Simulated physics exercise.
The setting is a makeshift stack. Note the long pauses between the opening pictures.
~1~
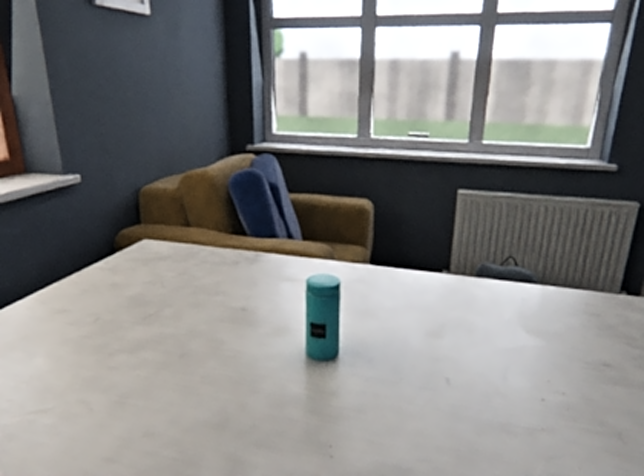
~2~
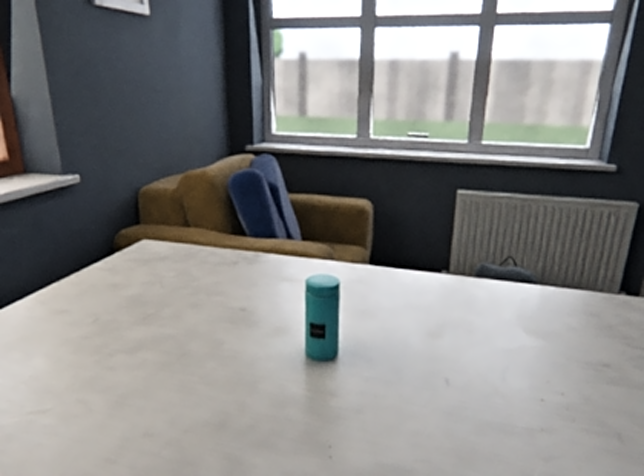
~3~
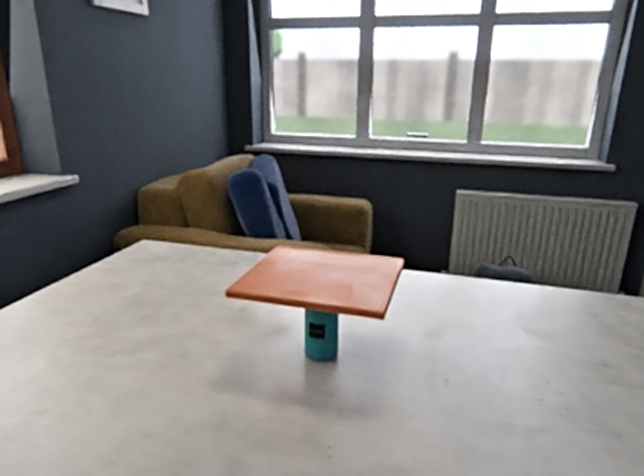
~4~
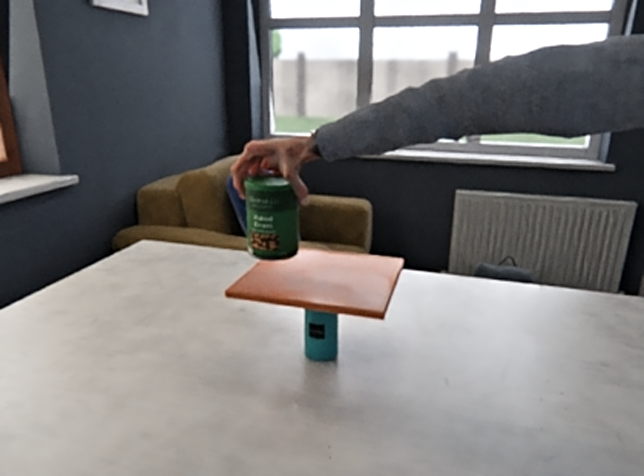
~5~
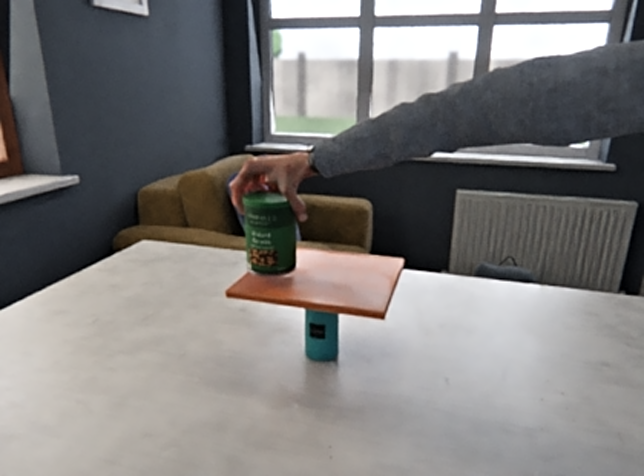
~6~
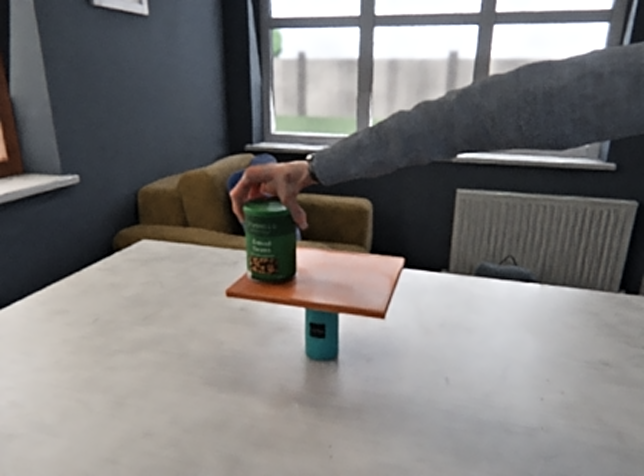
A hand lowers a green tin onto the left side of an orange lid.
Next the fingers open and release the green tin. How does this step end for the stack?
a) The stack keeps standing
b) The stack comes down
The answer is b.
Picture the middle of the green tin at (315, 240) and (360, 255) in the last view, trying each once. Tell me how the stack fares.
The stack remains upright with the first try and topples over with the second.
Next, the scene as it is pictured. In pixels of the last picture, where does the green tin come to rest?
I'd point to roughly (190, 343).
Then, 0.40 s past the last view, green tin now fallen; orange lid rocked 69° from its first pose.
Then, 0.50 s past the last view, orange lid on its side.
Then, 1.10 s past the last view, orange lid now fallen.
Finally, fallen, green tin and orange lid; turquoise jar still in place. Final places as the last picture's camera would see them, green tin near (190, 343). The stack loses its balance.
